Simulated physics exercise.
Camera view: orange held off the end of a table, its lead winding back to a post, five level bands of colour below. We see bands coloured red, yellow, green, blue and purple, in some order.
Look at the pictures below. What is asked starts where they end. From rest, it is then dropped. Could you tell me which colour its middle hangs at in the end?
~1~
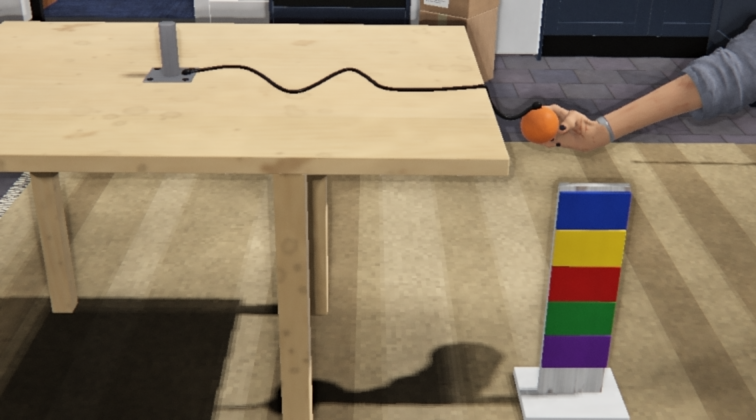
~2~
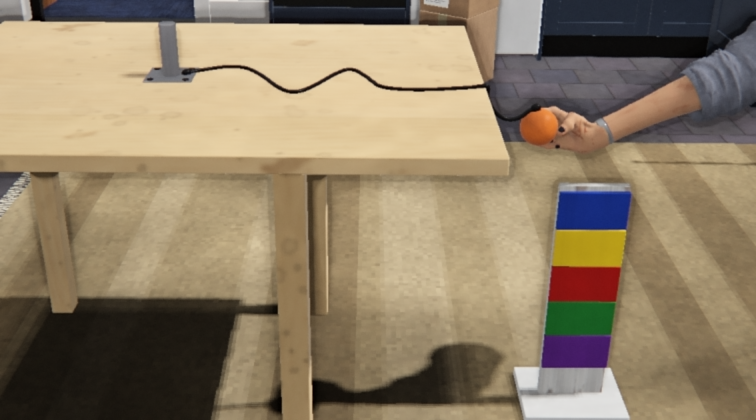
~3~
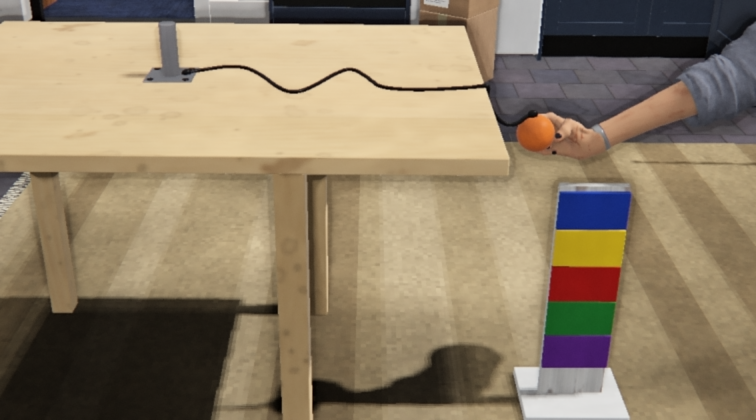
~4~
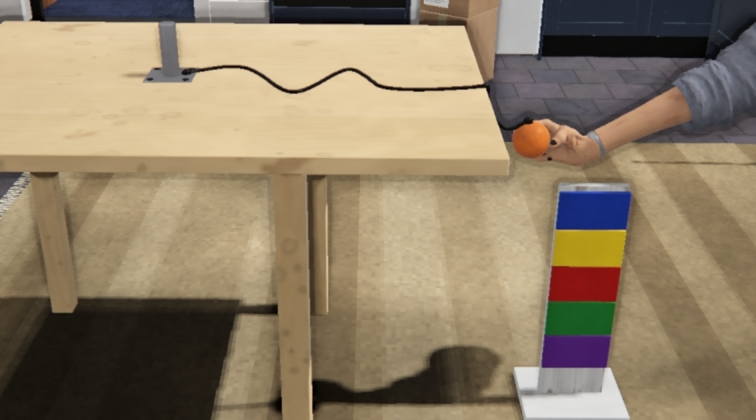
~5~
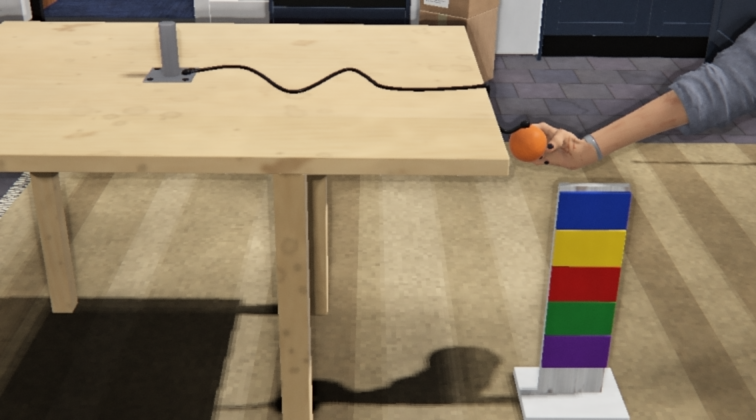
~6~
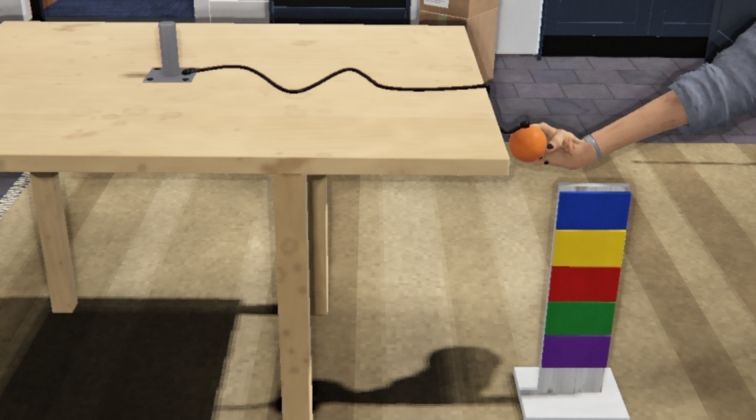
Its middle hangs at red.
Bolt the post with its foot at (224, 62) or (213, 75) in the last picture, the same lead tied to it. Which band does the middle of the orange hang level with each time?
For the first try, green; for the second, green.
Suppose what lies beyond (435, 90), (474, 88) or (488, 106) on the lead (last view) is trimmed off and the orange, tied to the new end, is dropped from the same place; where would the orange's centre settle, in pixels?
Well, that gives around (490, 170) the first time, (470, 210) the next and (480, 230) the last.
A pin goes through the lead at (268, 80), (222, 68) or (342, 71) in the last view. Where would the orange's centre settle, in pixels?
In order: (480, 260), then (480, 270), then (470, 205).
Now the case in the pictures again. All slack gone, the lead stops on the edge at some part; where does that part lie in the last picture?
Go for the one at (374, 82).
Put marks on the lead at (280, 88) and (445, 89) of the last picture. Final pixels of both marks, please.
End positions: About (326, 79) and about (479, 165).
Soon after, orange near (465, 263); level with yellow.
Then, orange near (488, 282); level with red.
At rest, orange near (477, 283); level with red. Its middle rests at the red band.
